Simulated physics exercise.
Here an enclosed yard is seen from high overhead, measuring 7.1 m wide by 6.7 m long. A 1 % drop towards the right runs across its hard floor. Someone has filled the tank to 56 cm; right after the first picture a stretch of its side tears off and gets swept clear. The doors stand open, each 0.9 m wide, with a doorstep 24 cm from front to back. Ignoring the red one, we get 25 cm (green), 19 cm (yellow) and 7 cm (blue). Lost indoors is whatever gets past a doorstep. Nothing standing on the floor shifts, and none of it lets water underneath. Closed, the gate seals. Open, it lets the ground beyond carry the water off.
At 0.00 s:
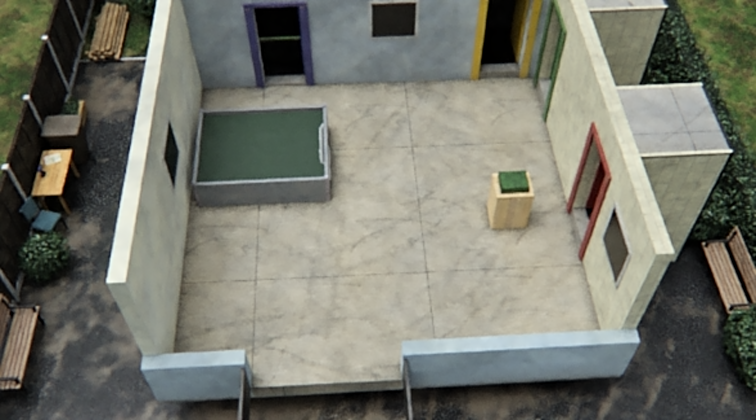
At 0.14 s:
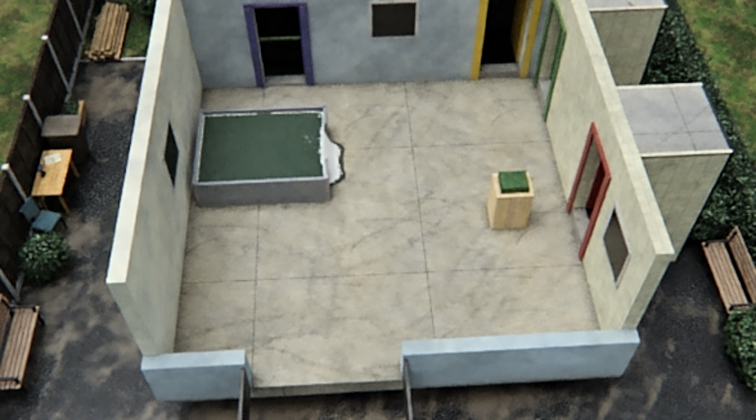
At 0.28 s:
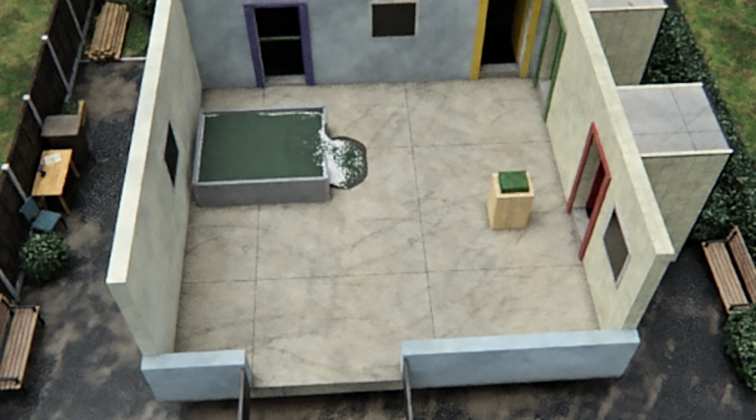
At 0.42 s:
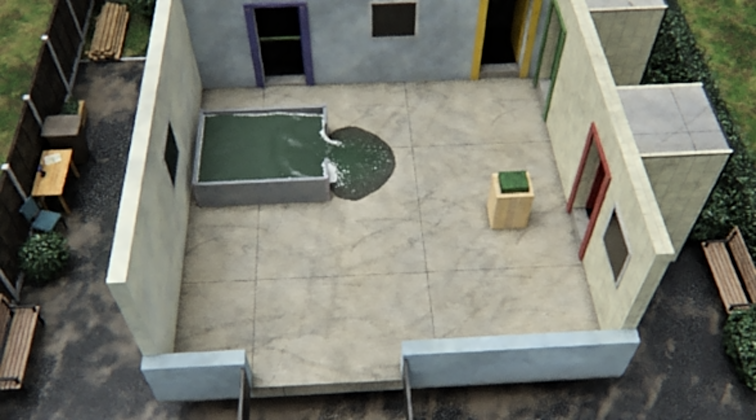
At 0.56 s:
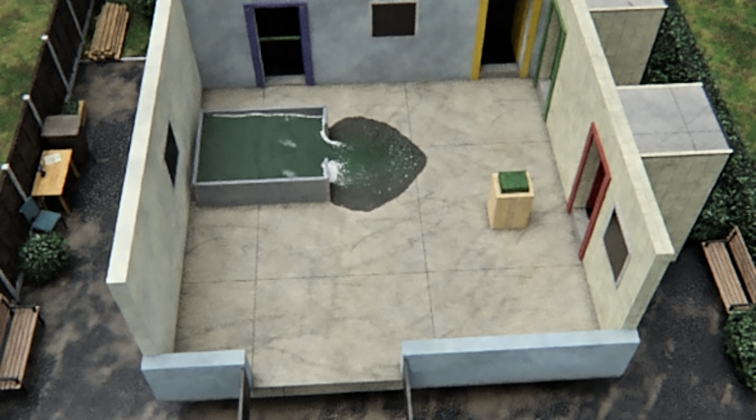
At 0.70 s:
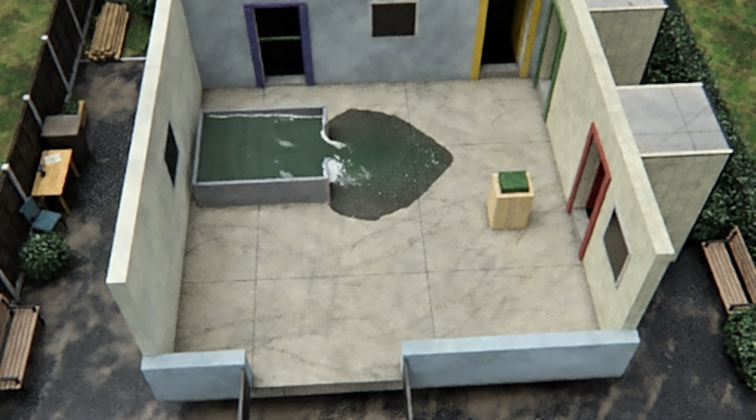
The clip shows a walled yard from above, where the right side of a tank of dark green water opens and water pours through the gap, spreading rightward across the pale floor in a widening dark patch.
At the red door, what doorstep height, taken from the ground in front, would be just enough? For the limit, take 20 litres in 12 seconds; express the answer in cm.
6 cm.
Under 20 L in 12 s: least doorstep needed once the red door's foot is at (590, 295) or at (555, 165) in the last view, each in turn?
First place around 8.5 cm, second around 14.0 cm.
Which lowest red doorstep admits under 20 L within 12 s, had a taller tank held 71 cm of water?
In that case, roughly 8.0 cm.
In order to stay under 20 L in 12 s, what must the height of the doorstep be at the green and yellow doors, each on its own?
About 16 cm at green and about 12.0 cm at yellow.
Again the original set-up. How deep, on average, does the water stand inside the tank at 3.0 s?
Roughly 30 cm.
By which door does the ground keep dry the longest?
The blue one.
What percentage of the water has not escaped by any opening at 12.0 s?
About 98 in every hundred.
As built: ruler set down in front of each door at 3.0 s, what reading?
In cm: Green 23, red 7, yellow 14, blue 0.
After 1.4 s water covers 25 % of the floor, deepest (34 cm) near (333, 160); it has not reached the red door.
After 3.0 s water covers 45 % of the floor, deepest (28 cm) near (517, 90); 7 cm at the red door, 0 litres in over its 20 cm doorstep.
After 12.0 s water covers 90 % of the floor, deepest (10 cm) near (574, 240); 9 cm at the red door, 0 litres in over its 20 cm doorstep.
At the red door as built, the water arrived by 2.3 s and peaked near 9 cm at 12.0 s.
Run again over the same 12 s with other heights there, 25 litres in over 5.5 cm, 10 litres over 7 cm. The limit of 20 litres is kept from about 6 cm up.
